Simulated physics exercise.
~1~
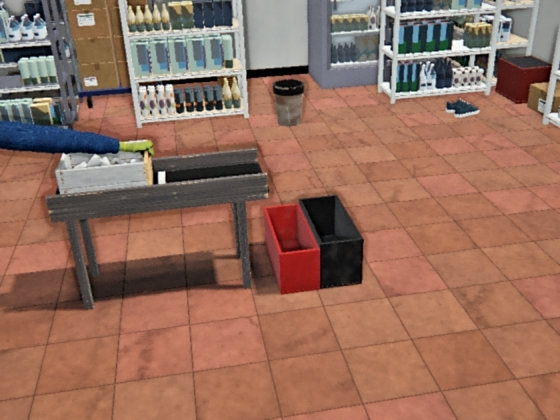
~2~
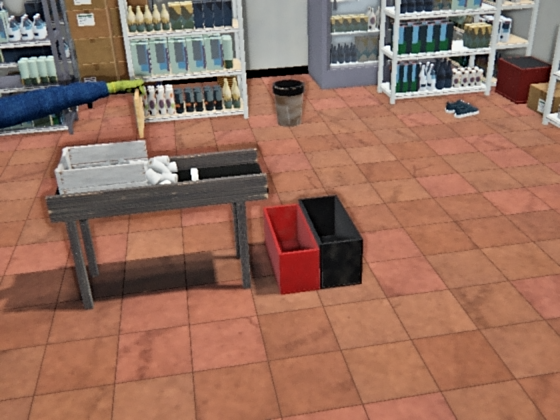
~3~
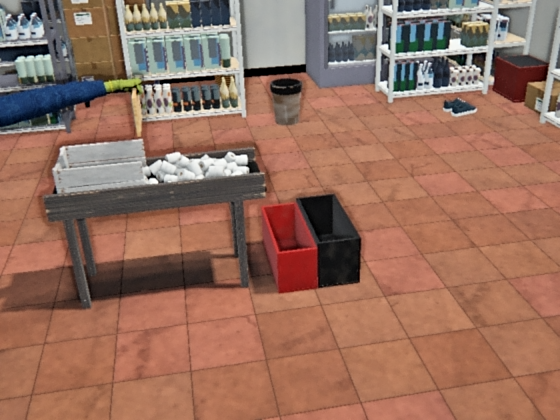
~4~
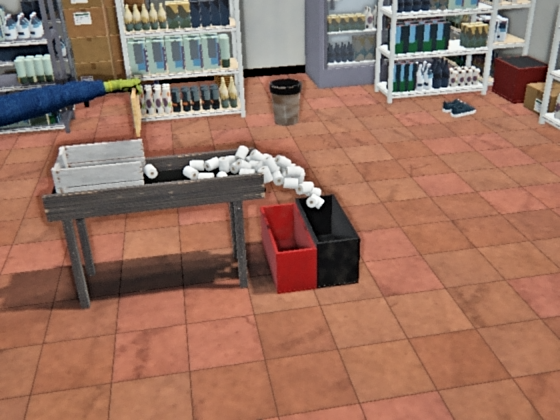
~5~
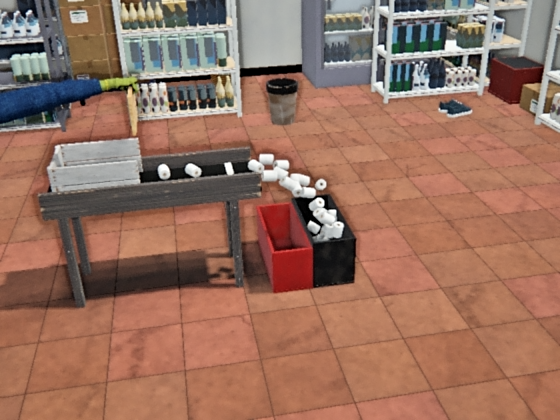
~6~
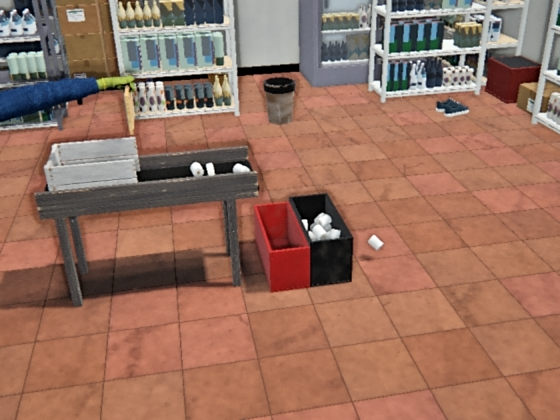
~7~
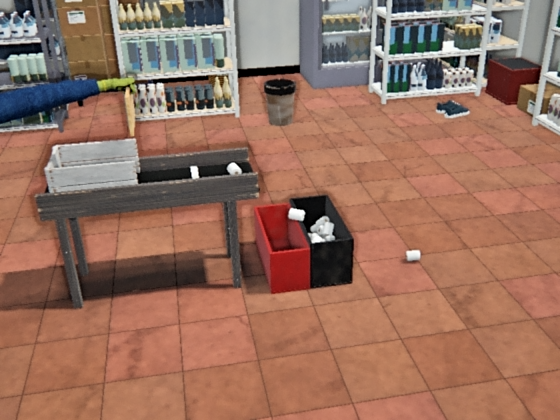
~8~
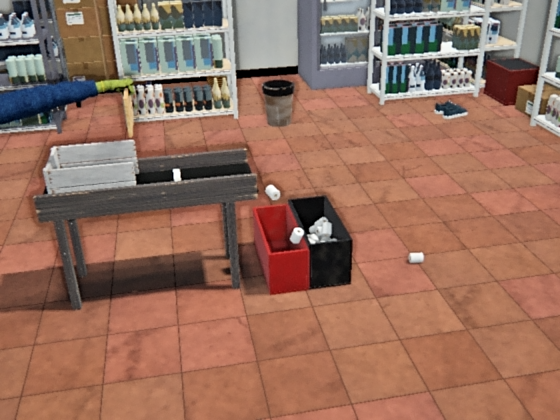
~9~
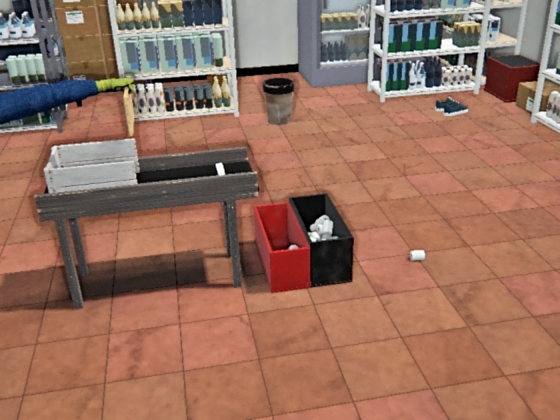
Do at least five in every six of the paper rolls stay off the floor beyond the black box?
Yes, nearly all of them end up in the black box, with a couple in the red tub. Only a single roll lies on the tiles beyond the black box, far fewer than one in six of the load.
